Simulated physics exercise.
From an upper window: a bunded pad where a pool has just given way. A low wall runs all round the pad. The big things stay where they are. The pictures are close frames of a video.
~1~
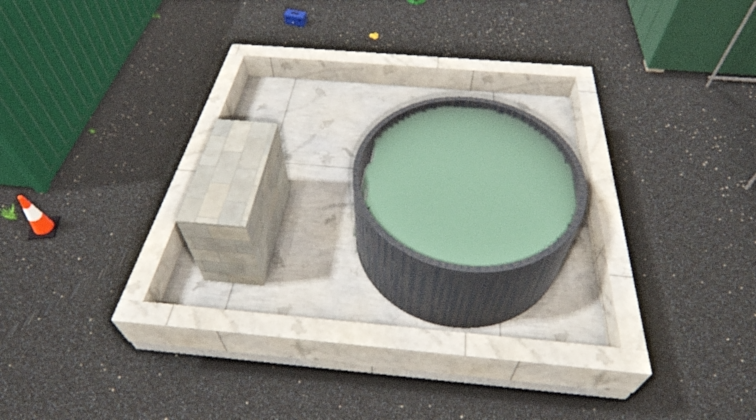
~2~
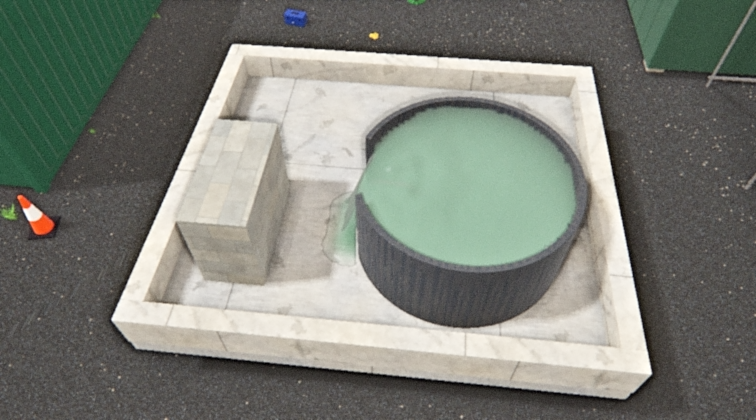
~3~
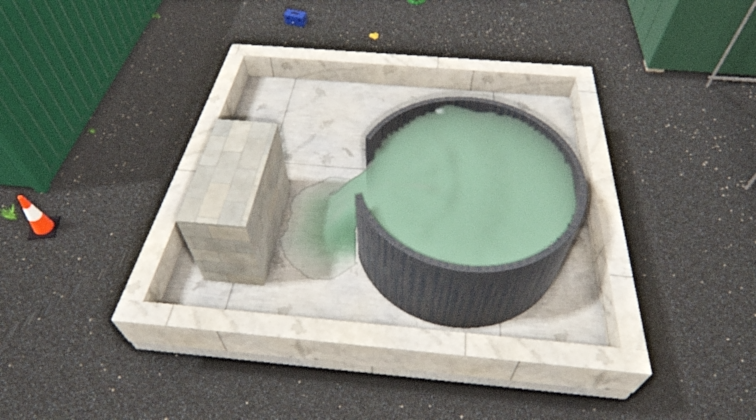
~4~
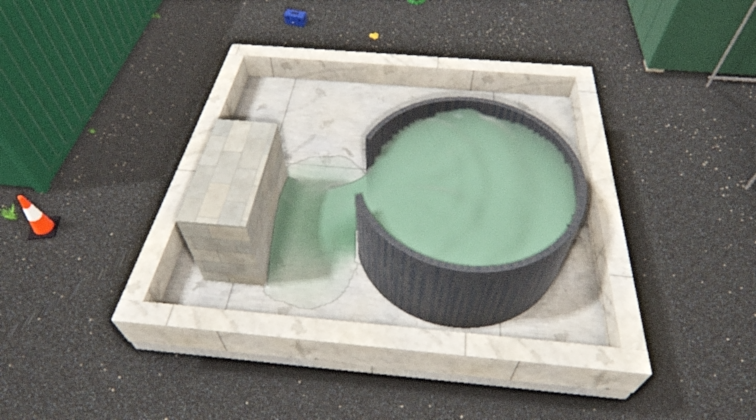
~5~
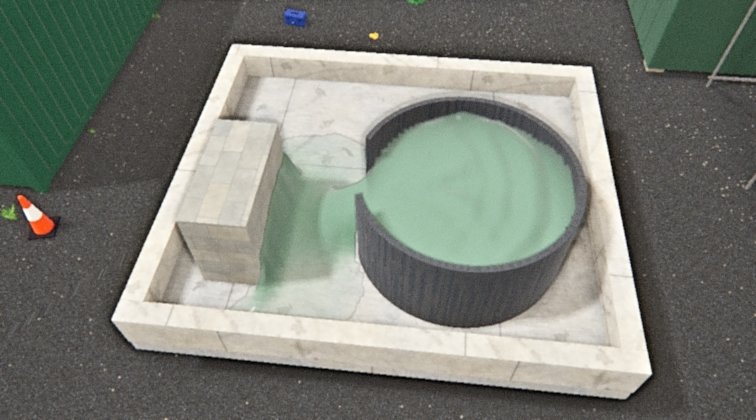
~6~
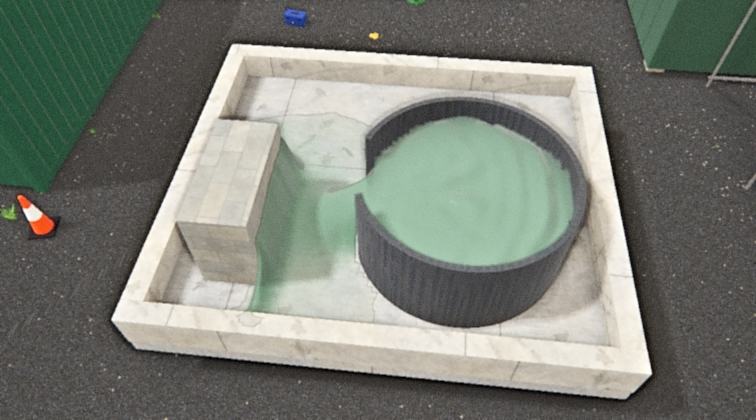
Green water poured out through a gap in the left side of the round dark pool, spread across the pale walled pad to the stone block, and ran along and around its sides.
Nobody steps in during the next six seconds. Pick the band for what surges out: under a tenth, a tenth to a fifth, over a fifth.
It loses under a tenth.
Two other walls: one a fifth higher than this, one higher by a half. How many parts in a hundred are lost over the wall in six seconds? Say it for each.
Near 2 and 0 in a hundred.
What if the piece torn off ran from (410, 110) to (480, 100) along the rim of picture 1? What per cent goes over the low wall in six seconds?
Near 8 in a hundred.
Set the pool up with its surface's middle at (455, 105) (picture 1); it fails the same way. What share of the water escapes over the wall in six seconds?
Close to 10 %.
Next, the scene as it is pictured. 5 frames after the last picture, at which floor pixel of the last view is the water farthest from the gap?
Close to (247, 83).
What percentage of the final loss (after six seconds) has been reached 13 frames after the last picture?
Some 85 per cent.
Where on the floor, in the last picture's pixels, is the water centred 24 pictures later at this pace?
Close to (393, 204).
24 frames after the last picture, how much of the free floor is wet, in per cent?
Near 100 in a hundred.
A moment on, water covers 30 % of the floor; the low wall has let 1 % over.
Next, water covers 40 % of the floor; the low wall has let 1 % over.
Then, water covers 60 % of the floor; the low wall has let 4 % over.
Later, water covers 75 % of the floor; the low wall has let 5 % over.
In the end, water covers 75 % of the floor; the low wall has let 5 % over.
